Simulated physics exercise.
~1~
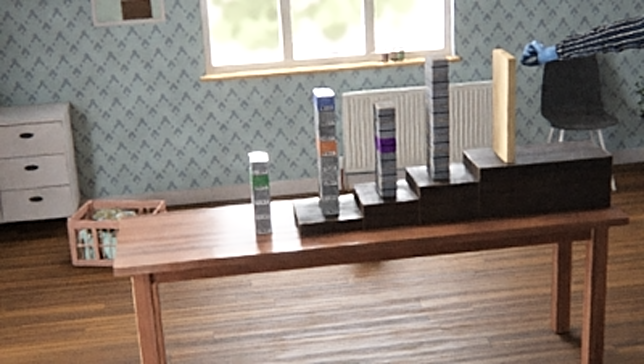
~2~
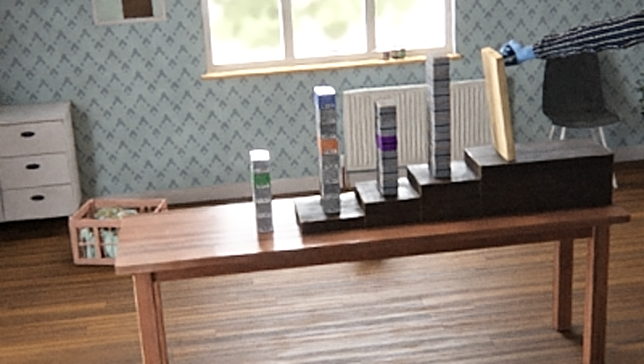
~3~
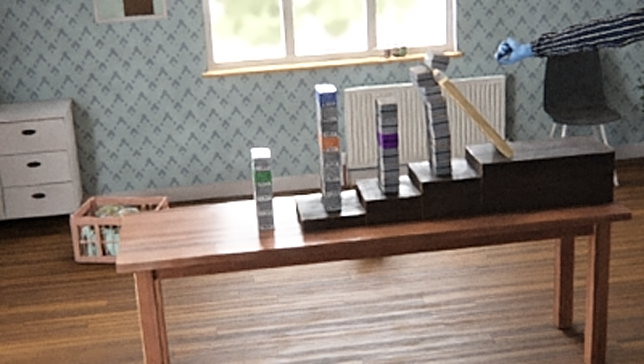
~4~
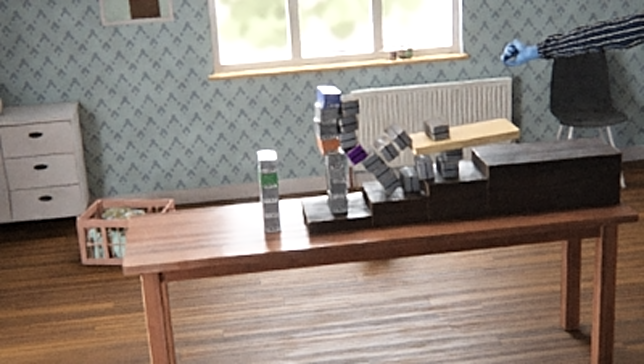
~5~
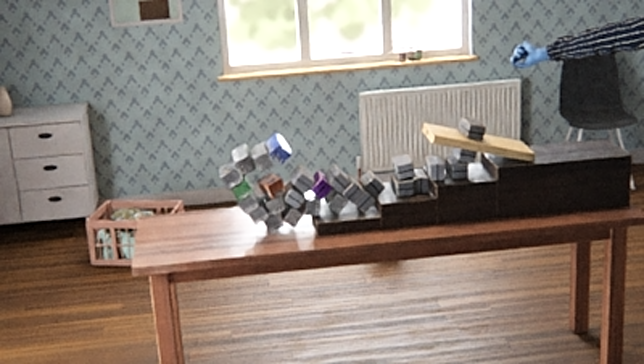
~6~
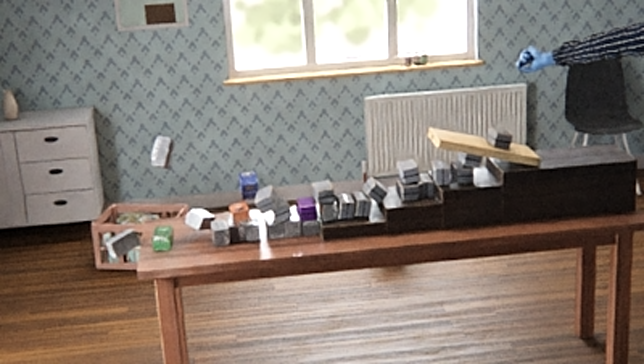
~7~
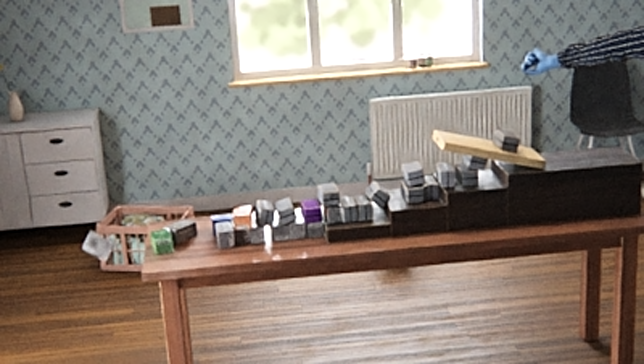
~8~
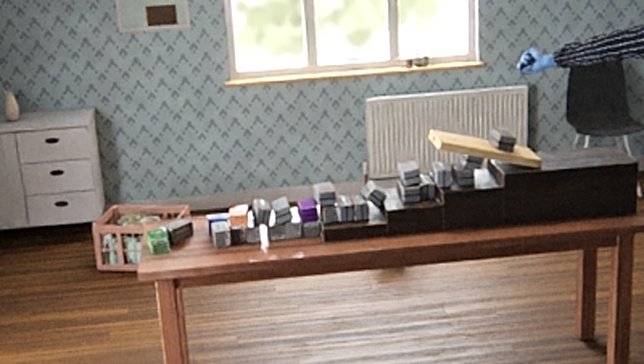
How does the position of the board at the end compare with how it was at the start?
At the start the board stands upright on the highest step, but at the end it lies on its side, resting at a slant among the fallen packets.
At first, four tall stacks of small packets stand on a wooden table and the dark steps on it, with an upright board on the highest step. A gloved hand at the right pushes the board, which tips left into the nearest stack. That stack buckles and collapses into the next, and the toppling passes down the steps from right to left. The last stacks burst apart, and the blue and green packets tumble down. Finally, the packets lie scattered along the steps and table, the green one at the left end by the crate, while the board rests slanted on its side.
